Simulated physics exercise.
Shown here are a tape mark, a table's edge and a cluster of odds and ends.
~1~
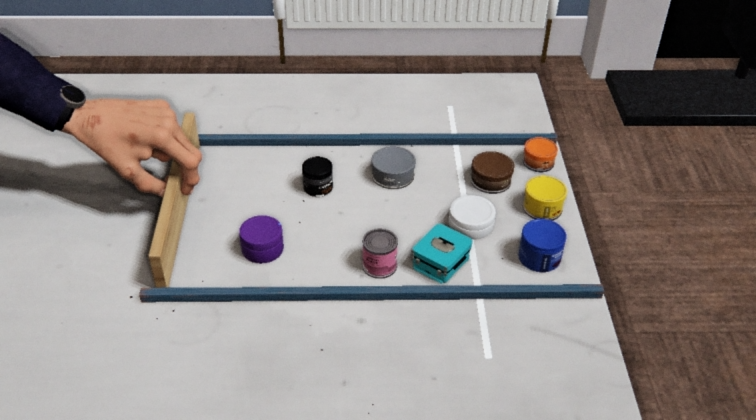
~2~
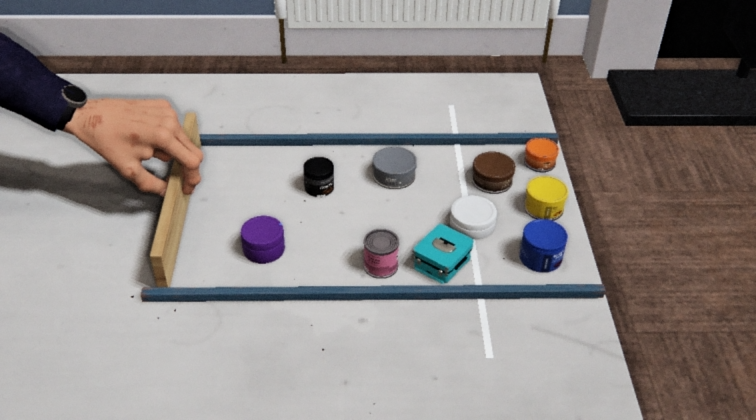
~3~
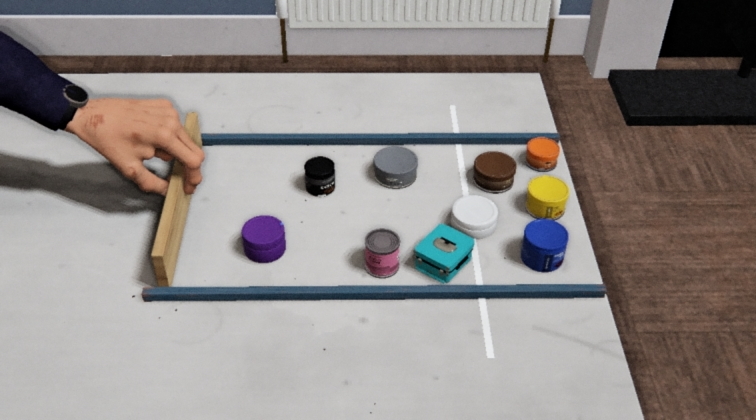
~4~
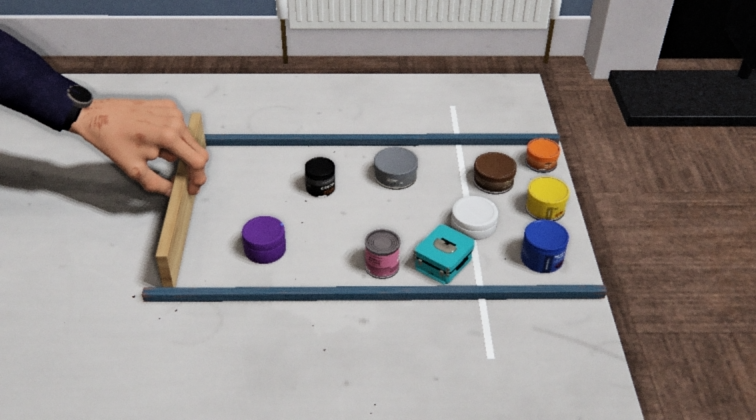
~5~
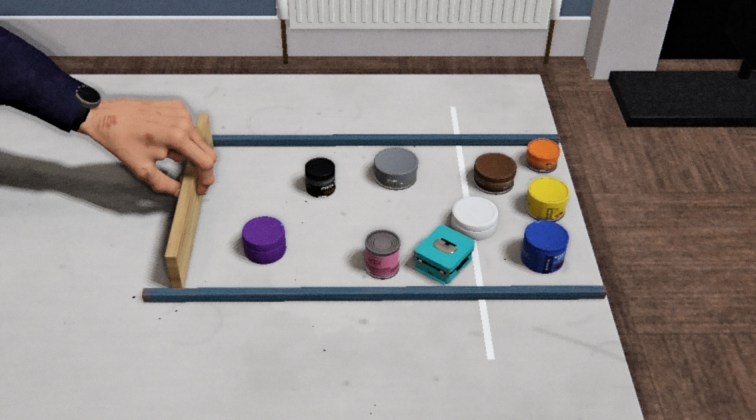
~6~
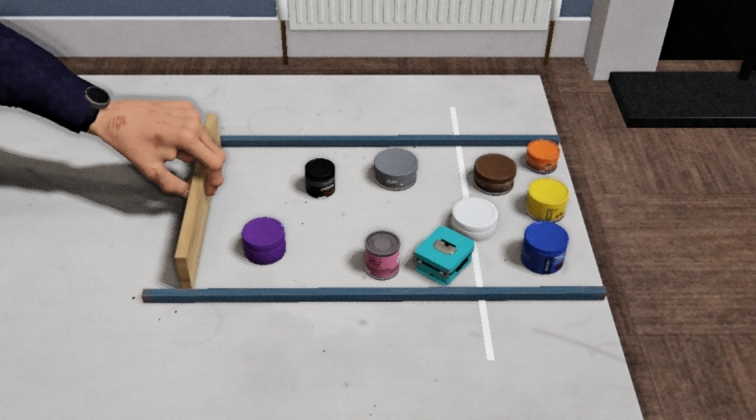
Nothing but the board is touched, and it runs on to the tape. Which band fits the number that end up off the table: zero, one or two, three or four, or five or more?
I expect every piece to stay on the table.
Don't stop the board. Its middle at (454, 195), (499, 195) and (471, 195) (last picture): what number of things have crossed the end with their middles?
Taking the places in turn, the counts are 0, 1 and 0.
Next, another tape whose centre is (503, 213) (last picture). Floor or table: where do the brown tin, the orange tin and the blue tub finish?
In short: Brown tin safe, orange tin safe, blue tub gone.
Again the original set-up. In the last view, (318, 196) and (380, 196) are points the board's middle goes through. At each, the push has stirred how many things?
At the first spot the count is 2, and at the second it is 5.
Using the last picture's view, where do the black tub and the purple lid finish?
Answer: First (481, 182), after that (495, 239).
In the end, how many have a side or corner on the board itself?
5 touch it.
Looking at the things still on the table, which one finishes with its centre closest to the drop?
It's the blue tub.
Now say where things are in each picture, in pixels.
In the first frame, orange tin (540, 155); yellow tin (545, 198); blue tub (542, 246); board (177, 195); tape (466, 211).
In the second frame, yellow tin (546, 199); grey pot (395, 168).
In the third frame, blue tub (544, 246); black tub (320, 177).
In the fourth frame, orange tin (543, 155); pink pot (382, 254).
In the fifth frame, yellow tin (547, 200); board (191, 195).
In the sixth frame, orange tin (543, 157); yellow tin (547, 201); blue tub (544, 248); board (201, 196); tape (469, 213).
Soon after, none off yet; orange tin at rest near (543, 157); yellow tin at rest near (547, 201); blue tub at rest near (544, 248).
In the end, the number that fall off is zero.
